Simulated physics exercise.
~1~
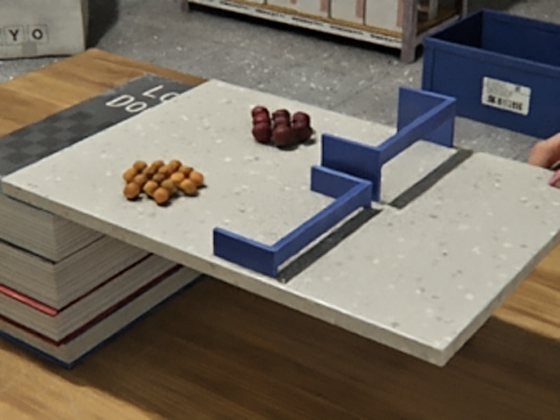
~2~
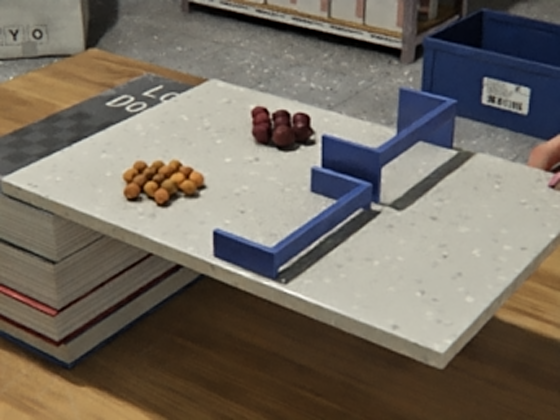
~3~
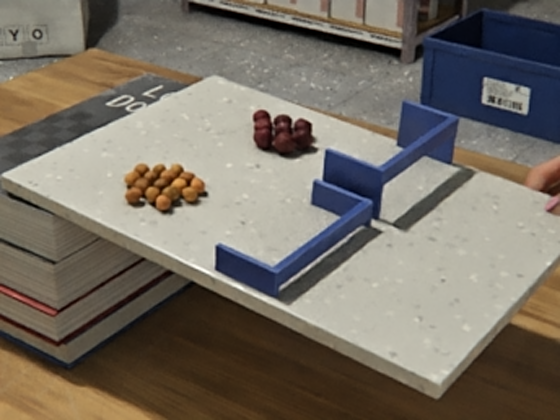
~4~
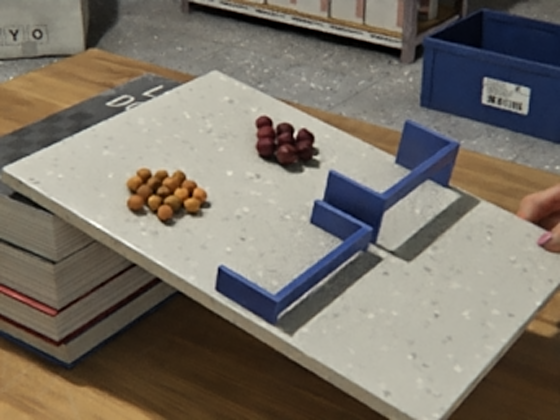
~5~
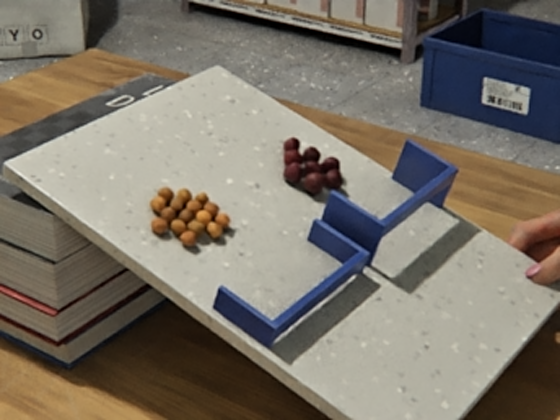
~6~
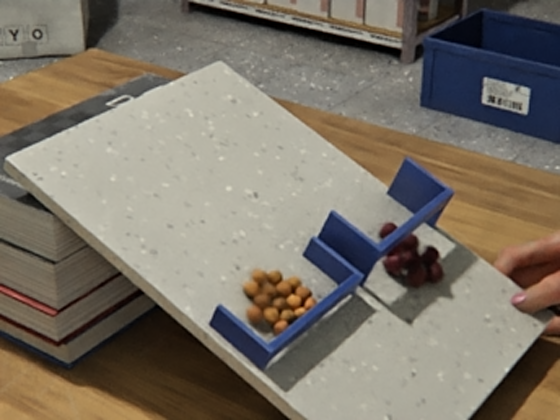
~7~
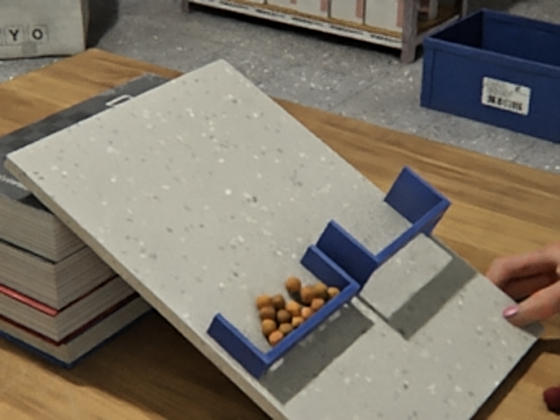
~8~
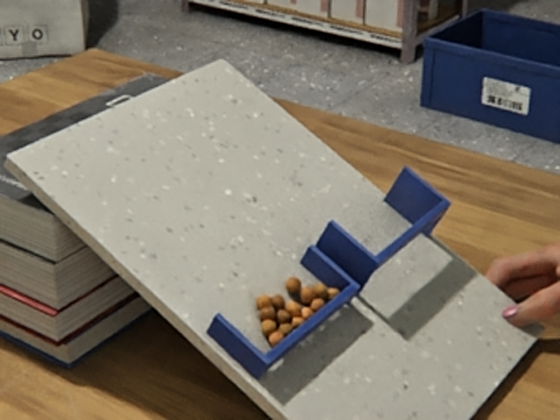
A pale speckled board rests on stacked books at left and in a hand at right, above a wooden table seen from a fixed, raised angle, with a blue bin behind. On it sit orange-brown balls nearer the viewer and dark red ones farther back, each above a blue bracket-shaped gate. The hand lowers its end, and the slope steepens until both handfuls move down toward the right. The orange-brown balls gather behind the front gate, while the red ones slip under the back gate and leave the board, disappearing from view as it settles.
